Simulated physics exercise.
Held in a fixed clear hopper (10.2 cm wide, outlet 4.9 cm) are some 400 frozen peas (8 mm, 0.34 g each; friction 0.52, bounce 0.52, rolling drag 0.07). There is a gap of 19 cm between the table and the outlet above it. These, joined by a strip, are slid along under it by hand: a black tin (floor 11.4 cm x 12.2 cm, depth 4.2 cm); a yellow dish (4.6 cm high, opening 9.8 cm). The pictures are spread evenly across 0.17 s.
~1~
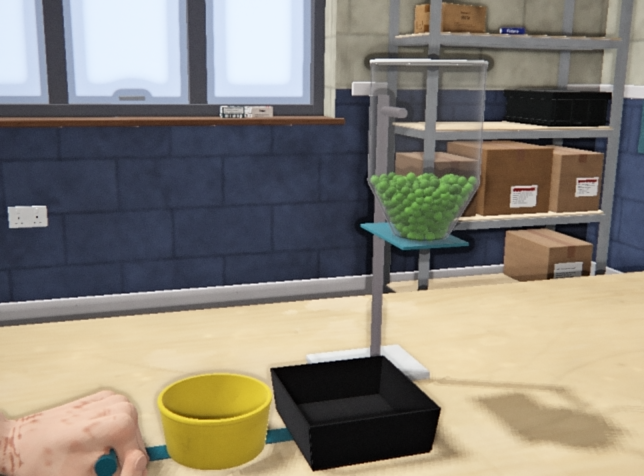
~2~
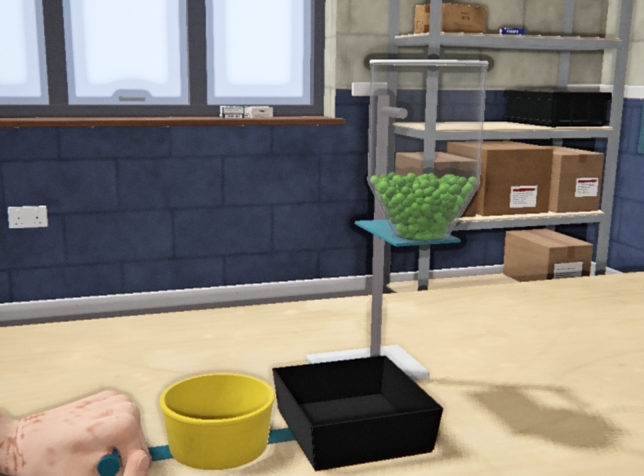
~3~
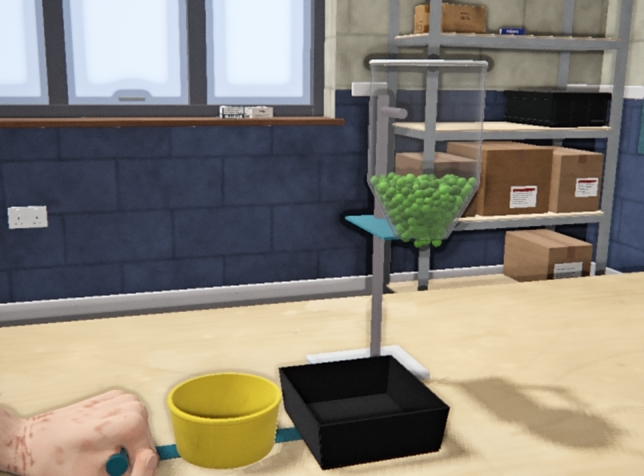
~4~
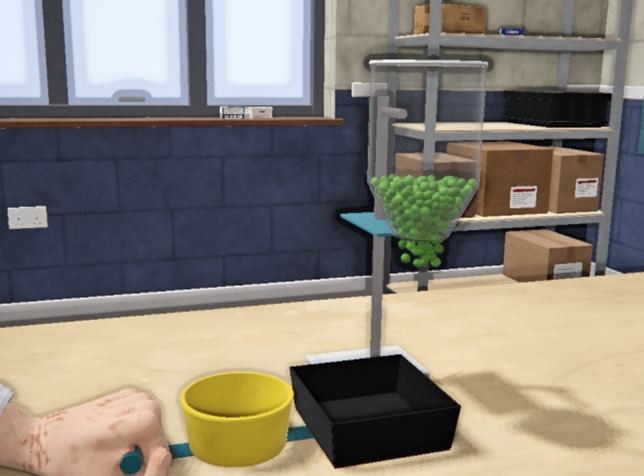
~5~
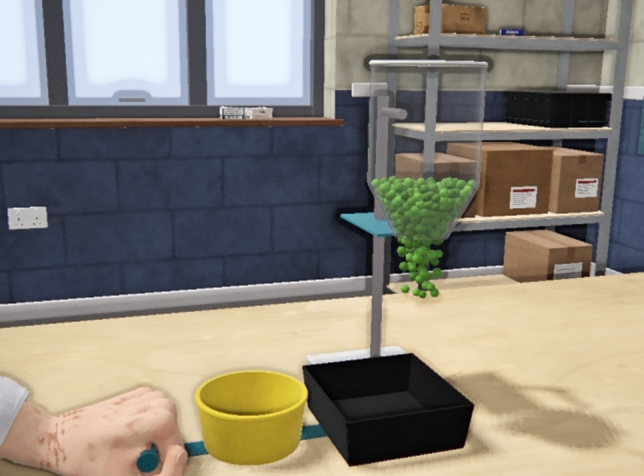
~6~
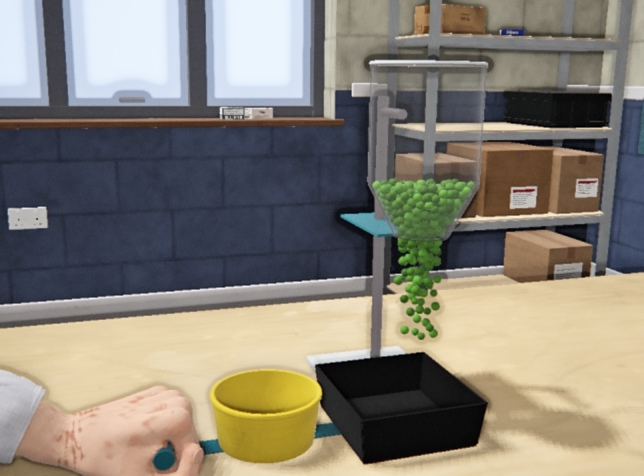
A hand at the lower left slides a joined yellow dish and black tin slowly rightward across a pale tabletop, seen by a still camera from slightly above. Over them, a clear hopper of green peas hangs on a grey stand, before a blue wall, windows and shelves of boxes. The teal plate beneath the hopper shifts left, and peas drop from its outlet in a lengthening stream.
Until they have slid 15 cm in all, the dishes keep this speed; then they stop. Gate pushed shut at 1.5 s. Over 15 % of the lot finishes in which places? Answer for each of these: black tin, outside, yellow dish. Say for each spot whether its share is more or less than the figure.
Compared with the figure: Black tin more, outside more, yellow dish more.
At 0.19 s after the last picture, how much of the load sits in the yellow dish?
It comes to near 0 in a hundred.
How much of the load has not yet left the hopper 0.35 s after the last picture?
Roughly 10 % of the load.
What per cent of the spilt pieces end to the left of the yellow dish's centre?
Share: Approx. 20 %.
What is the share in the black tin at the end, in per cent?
I'd reckon close to 45 per cent.
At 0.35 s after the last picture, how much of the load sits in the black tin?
By then it is around 40 per cent.
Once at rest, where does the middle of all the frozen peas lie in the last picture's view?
Around (438, 407).
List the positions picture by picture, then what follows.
Dishes slid 0.0 cm; 0 pieces falling; top of the load at (426, 178); black tin at (351, 387); yellow dish at (216, 396), in the first frame.
Dishes slid 0.2 cm; 0 pieces falling; top of the load at (426, 178), in the second frame.
Dishes slid 0.9 cm; 0 pieces falling; top of the load at (384, 179), in the third frame.
Dishes slid 2.0 cm; 17 pieces falling; top of the load at (424, 180), in the fourth frame.
Dishes slid 3.4 cm; 41 pieces falling; top of the load at (449, 182), in the fifth frame.
Dishes slid 4.7 cm; 67 pieces falling; top of the load at (421, 184); black tin at (396, 382); yellow dish at (266, 391), in the sixth frame.
Then, 0.19 s after the last picture, hopper 40 %, black tin 35 %, in the air 25 %; middle of all pieces on or above the table near (426, 300).
Then, 0.35 s after the last picture, hopper 10 %, yellow dish 10 %, black tin 40 %, outside 15 %, in the air 25 %; middle of all pieces on or above the table near (445, 358).
Then, 0.50 s after the last picture, yellow dish 25 %, black tin 45 %, outside 25 %, in the air 5 %; middle of all pieces on or above the table near (442, 398).
Then, 0.65 s after the last picture, yellow dish 25 %, black tin 45 %, outside 30 %; middle of all pieces on or above the table near (436, 405).
In the end, hopper 0 %, yellow dish 25 %, black tin 45 %, outside 30 %.
